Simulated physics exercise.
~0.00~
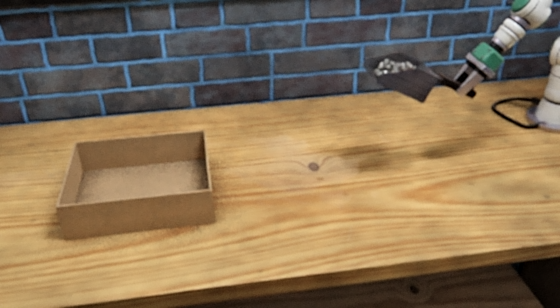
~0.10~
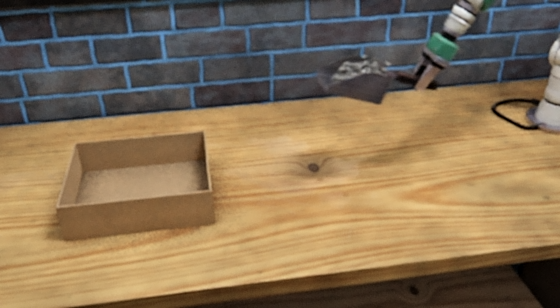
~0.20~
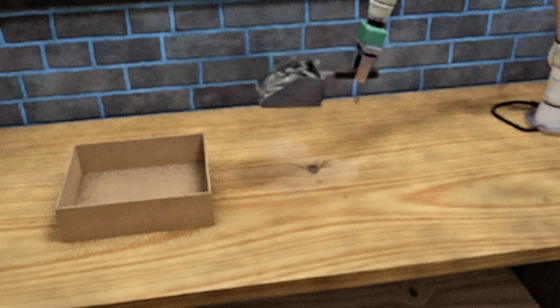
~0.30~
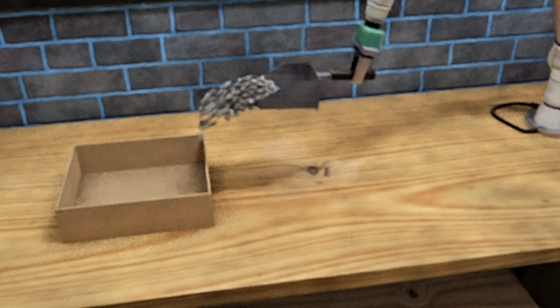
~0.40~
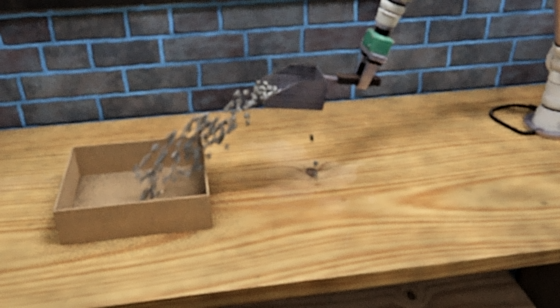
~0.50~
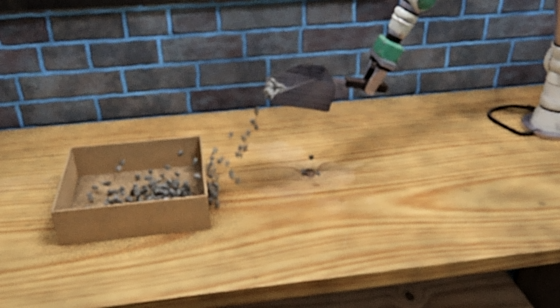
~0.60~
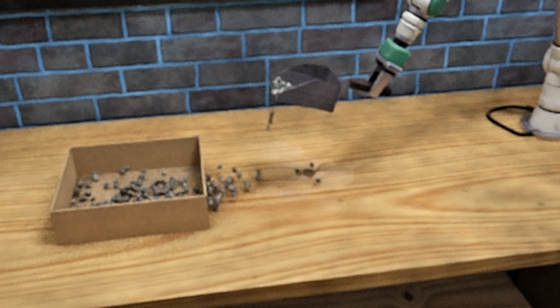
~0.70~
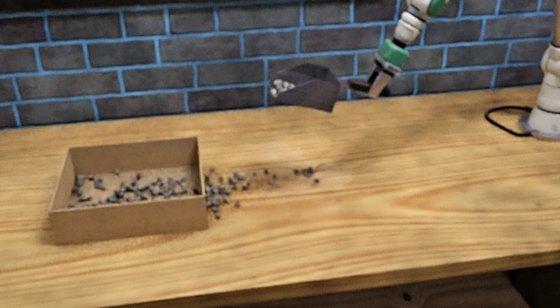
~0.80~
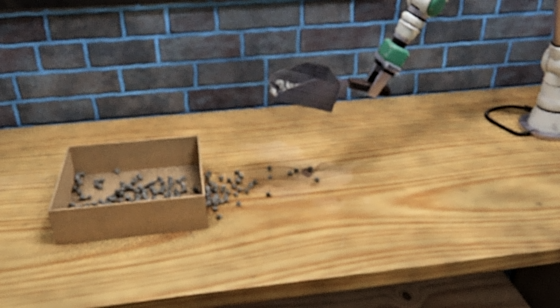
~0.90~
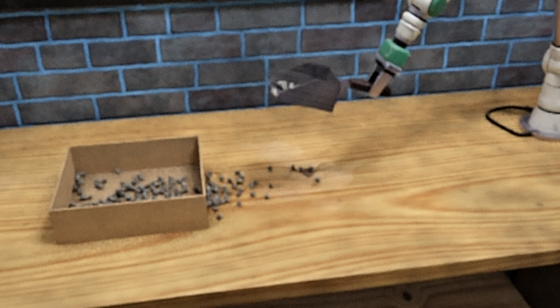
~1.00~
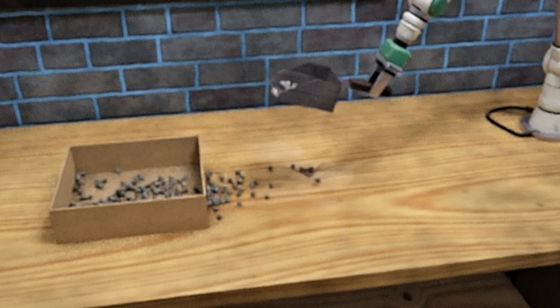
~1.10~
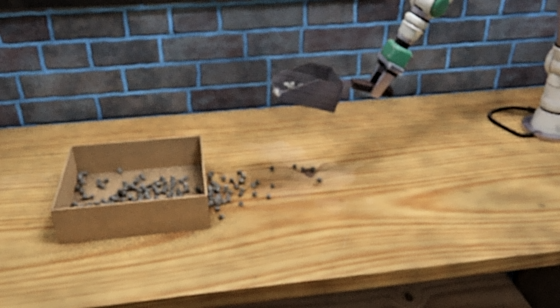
A robot arm tips pebbles from a scoop into a box, spilling some on the table.
